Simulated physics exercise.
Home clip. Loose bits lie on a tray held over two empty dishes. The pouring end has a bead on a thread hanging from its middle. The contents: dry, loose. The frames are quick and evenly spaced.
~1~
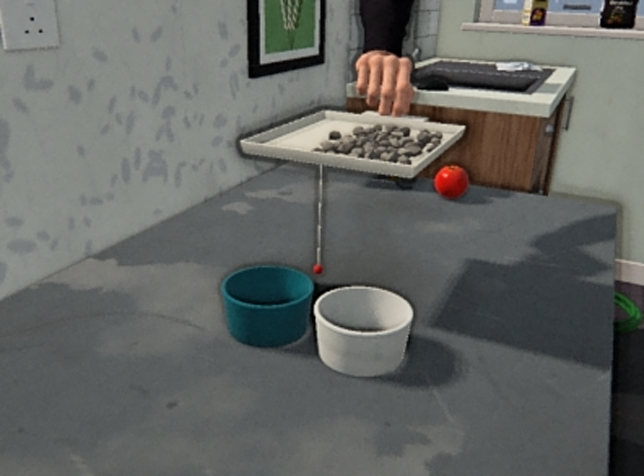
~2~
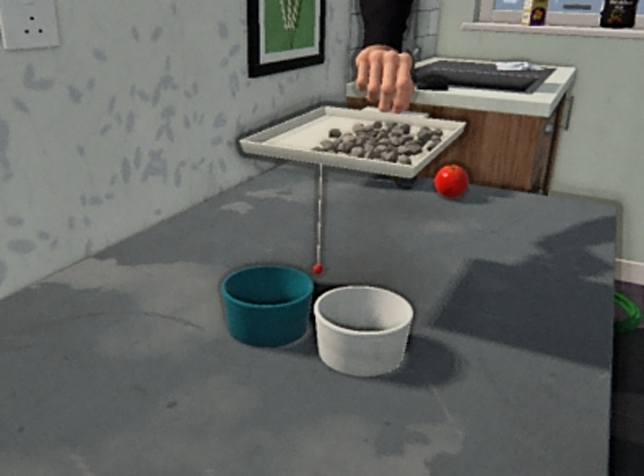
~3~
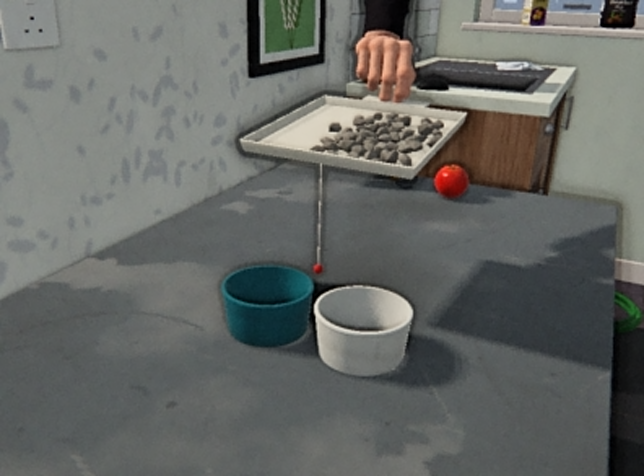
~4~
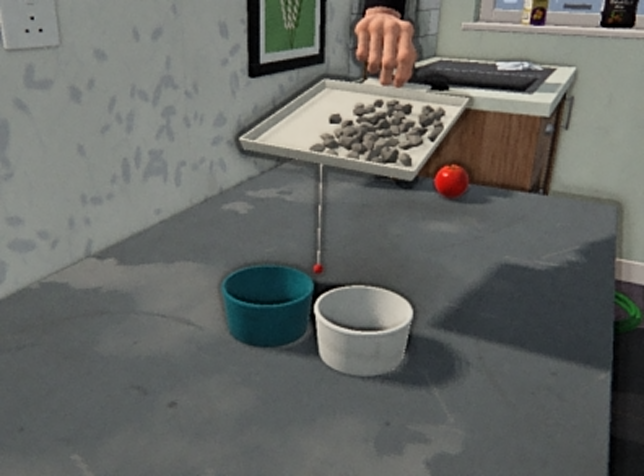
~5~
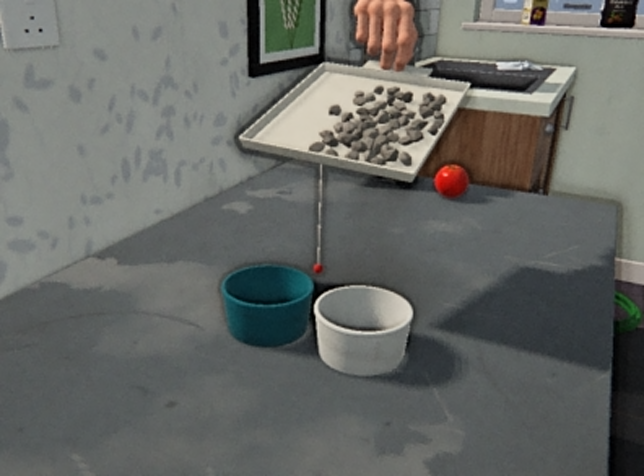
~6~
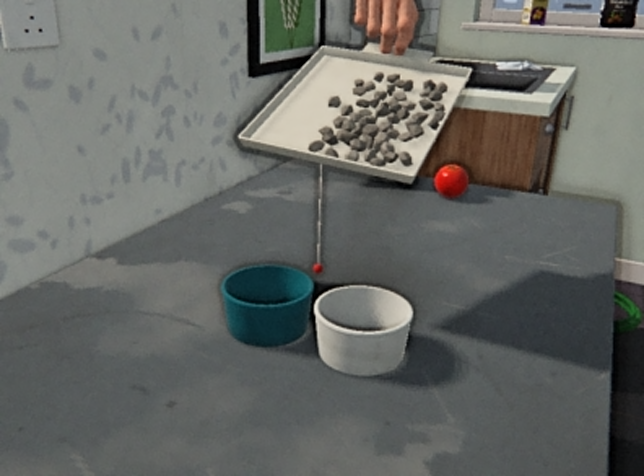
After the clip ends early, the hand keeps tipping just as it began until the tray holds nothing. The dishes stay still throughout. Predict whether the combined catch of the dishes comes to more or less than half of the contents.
The combined catch is more than half.
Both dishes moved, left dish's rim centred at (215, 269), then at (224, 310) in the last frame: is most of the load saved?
First place: Short of half; second place: Short of half.
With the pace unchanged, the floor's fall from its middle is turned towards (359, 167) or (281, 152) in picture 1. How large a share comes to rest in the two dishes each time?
It comes to about 70 per cent the first time and about 30 per cent the second.
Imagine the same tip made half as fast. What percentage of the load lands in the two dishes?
I'd expect near 80 per cent.
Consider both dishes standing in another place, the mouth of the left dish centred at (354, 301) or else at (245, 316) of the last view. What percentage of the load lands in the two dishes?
Approximately 60 percent, followed by approximately 10 percent.
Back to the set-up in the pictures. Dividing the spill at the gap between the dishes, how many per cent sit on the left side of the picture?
Looks like close to 50 per cent of it.
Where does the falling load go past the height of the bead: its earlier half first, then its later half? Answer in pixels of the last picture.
Initially about (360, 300); subsequently about (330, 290).
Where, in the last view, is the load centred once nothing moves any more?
Once it all stops, the middle lies near (354, 345).
Shortly afterwards, tray tipped steeply; the whole lot on the tray.
Next, tray tipped past a quarter turn; only a few on the tray; near half in the right dish; a little in the left dish; a little outside both; near a third in the air.
Some moments later, tray tipped past a quarter turn; near two thirds in the right dish; a little in the left dish; near a quarter outside both.
In the end, tray tipped past a quarter turn; near two thirds in the right dish; a little in the left dish; near a quarter outside both.
